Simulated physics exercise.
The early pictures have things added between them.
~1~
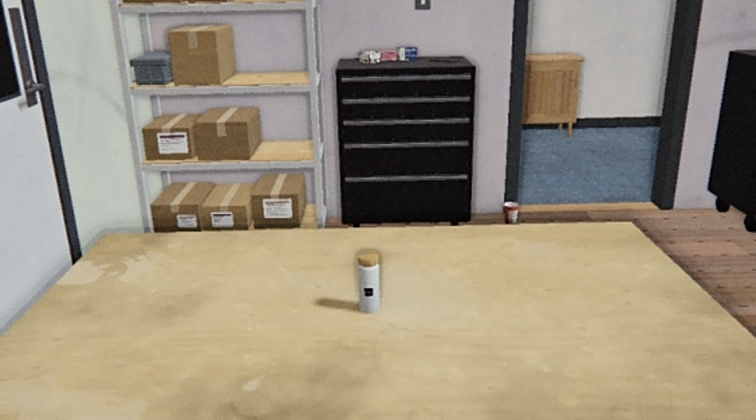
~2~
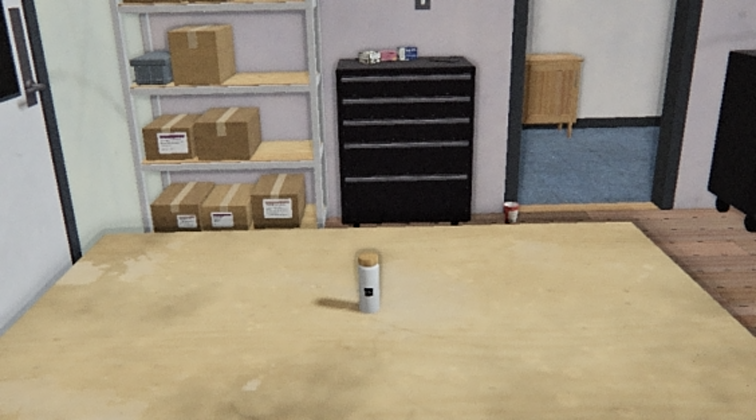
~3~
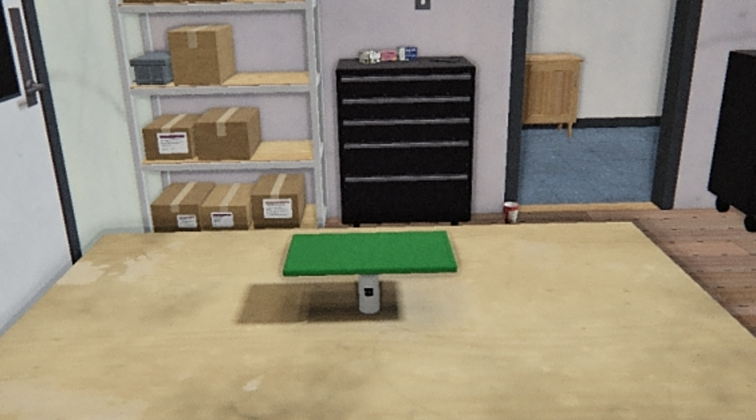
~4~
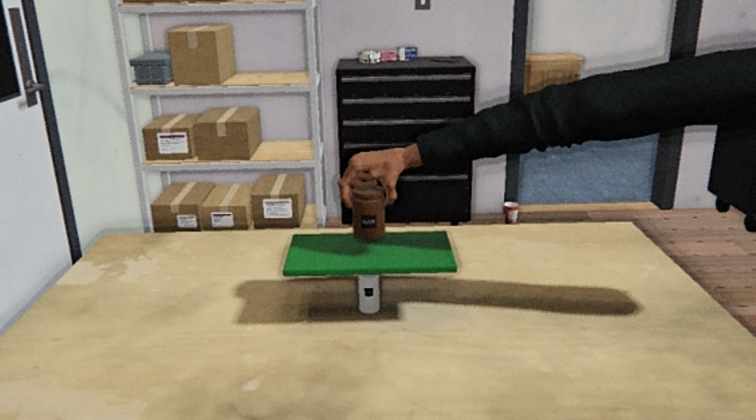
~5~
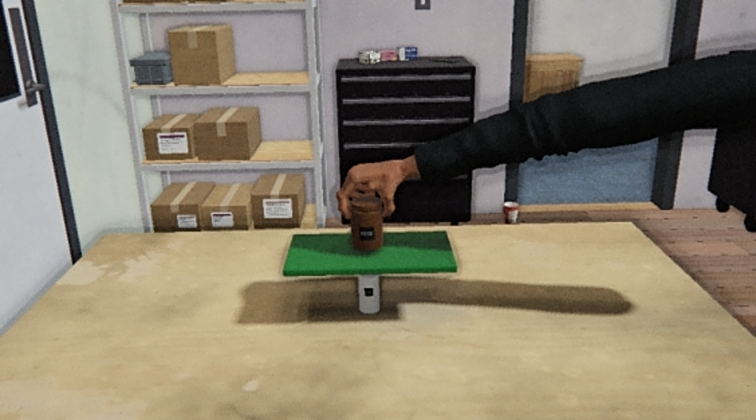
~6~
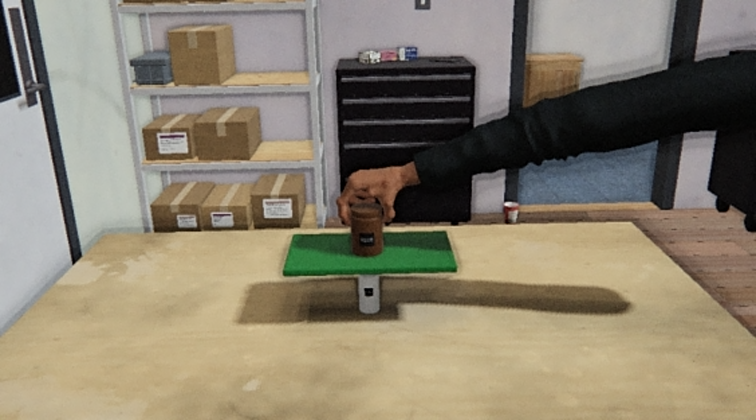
A storage room with shelves of cardboard boxes, a black drawer cabinet and a doorway at the right is seen from slightly above a pale wooden table, the camera still. A white cylindrical shaker with a tan top stands near the middle of the table, and a flat green board then appears on top of it. A dark-sleeved arm appears from the right, its hand lowering a brown jar a short way onto the board and keeping hold.
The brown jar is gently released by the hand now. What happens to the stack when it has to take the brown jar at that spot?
The stack supports it.
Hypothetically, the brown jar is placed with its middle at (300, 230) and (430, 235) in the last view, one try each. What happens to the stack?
Trial 1: Falls over. Trial 2: Falls over.
Then, 0.40 s on from there, no change.
Then, 1.00 s on from there, brown jar resting near (367, 230).
In the end, all 3 unmoved. At the end, from the last picture's camera, brown jar near (367, 230). The stack holds.
